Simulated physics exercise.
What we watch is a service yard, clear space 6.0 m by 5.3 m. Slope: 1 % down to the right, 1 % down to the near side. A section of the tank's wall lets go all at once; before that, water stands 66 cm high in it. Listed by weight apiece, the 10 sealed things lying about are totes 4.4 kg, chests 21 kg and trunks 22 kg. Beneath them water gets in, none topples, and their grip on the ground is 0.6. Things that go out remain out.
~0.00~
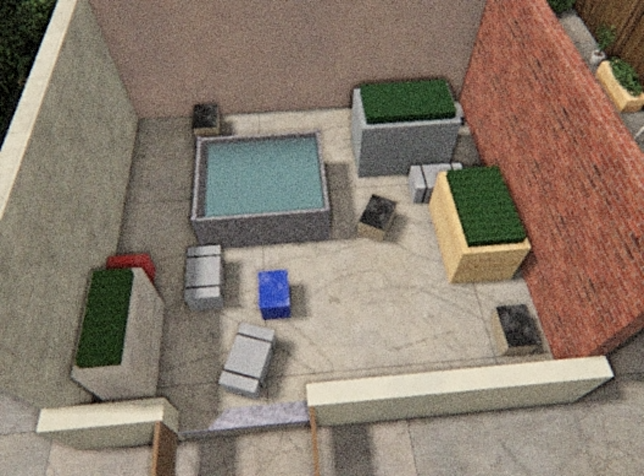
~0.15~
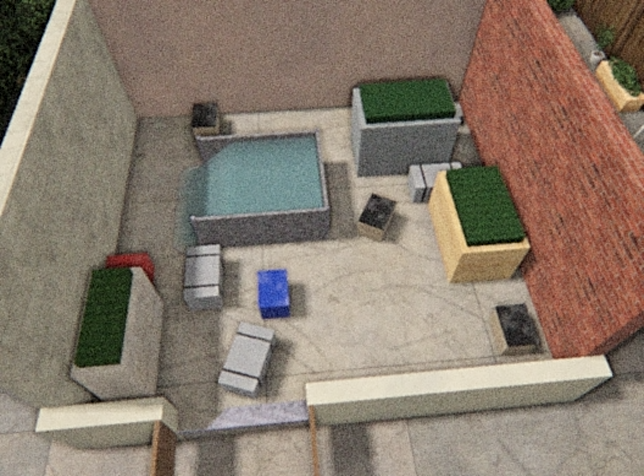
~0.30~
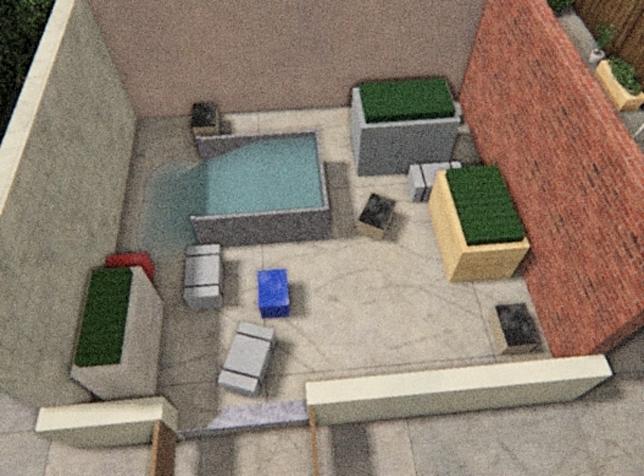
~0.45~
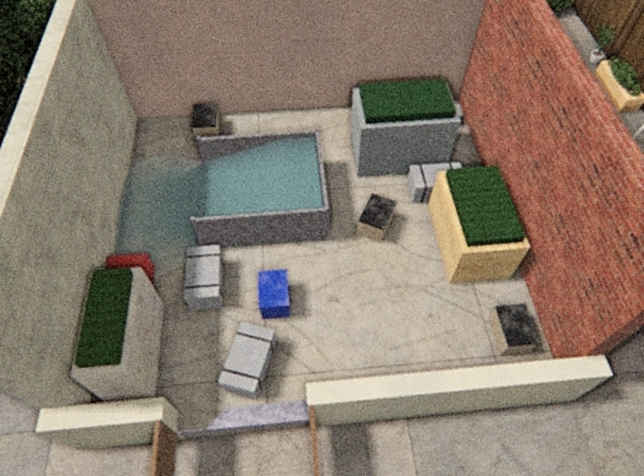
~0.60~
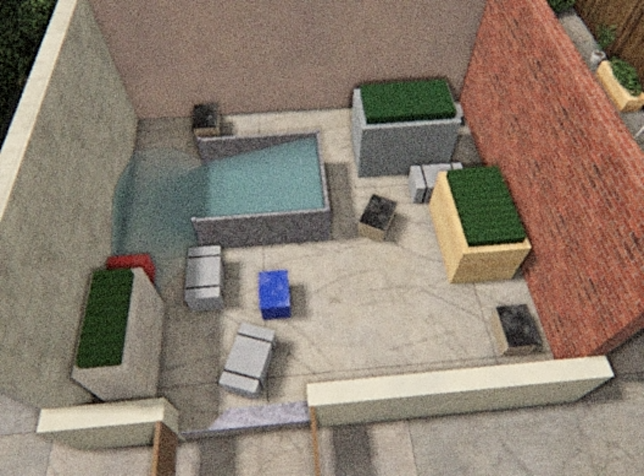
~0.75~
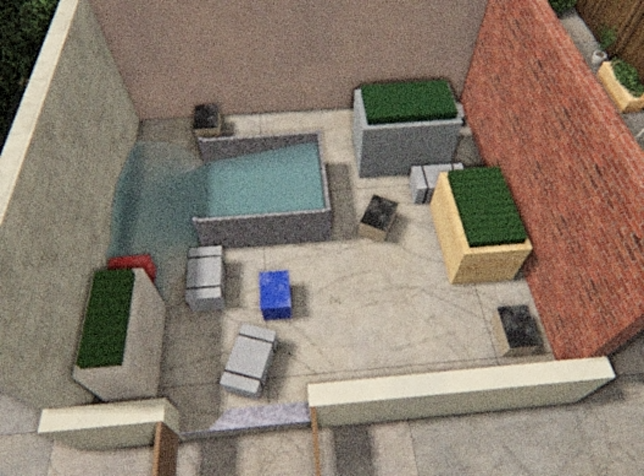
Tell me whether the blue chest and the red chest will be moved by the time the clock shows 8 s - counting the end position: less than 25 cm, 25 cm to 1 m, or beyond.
Result: The blue chest leaves its spot far behind; the red chest leaves its spot far behind.
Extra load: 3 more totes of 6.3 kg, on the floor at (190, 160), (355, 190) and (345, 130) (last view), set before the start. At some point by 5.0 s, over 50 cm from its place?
In turn: More, short of it, over.
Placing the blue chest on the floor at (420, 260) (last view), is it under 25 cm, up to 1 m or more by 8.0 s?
Put there, it remains roughly in place.
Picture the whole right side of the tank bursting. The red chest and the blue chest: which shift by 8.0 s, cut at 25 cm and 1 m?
Well, the red chest basically stays there and the blue chest basically stays there.
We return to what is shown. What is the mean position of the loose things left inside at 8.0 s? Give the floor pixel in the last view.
Averaged position, last view: Near pixel (391, 259).
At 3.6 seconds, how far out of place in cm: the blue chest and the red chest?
Close to 60 and 250 centimetres by then.
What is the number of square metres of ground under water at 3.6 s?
Wet: Near 21 m2.
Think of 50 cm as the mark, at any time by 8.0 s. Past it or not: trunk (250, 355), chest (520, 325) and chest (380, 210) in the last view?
Beyond, within, within.
After 1.6 s the blue chest is near (274, 289), 0.0 m from its start, aground; the red chest is near (133, 276), 0.2 m from its start, afloat; 0 of 10 are out; 1 afloat.
After 3.6 s the blue chest is near (323, 302), 0.7 m from its start, aground; the red chest is near (284, 318), 2.3 m from its start, aground; 0 of 10 are out; 0 afloat.
After 5.6 s the blue chest is near (374, 312), 1.4 m from its start, aground; the red chest is near (332, 333), 3.0 m from its start, aground; 0 of 10 are out; 2 afloat.
After 8.0 s the blue chest is near (374, 312), 1.4 m from its start, aground; the red chest is near (334, 335), 3.0 m from its start, aground; 0 of 10 are out; 4 afloat.
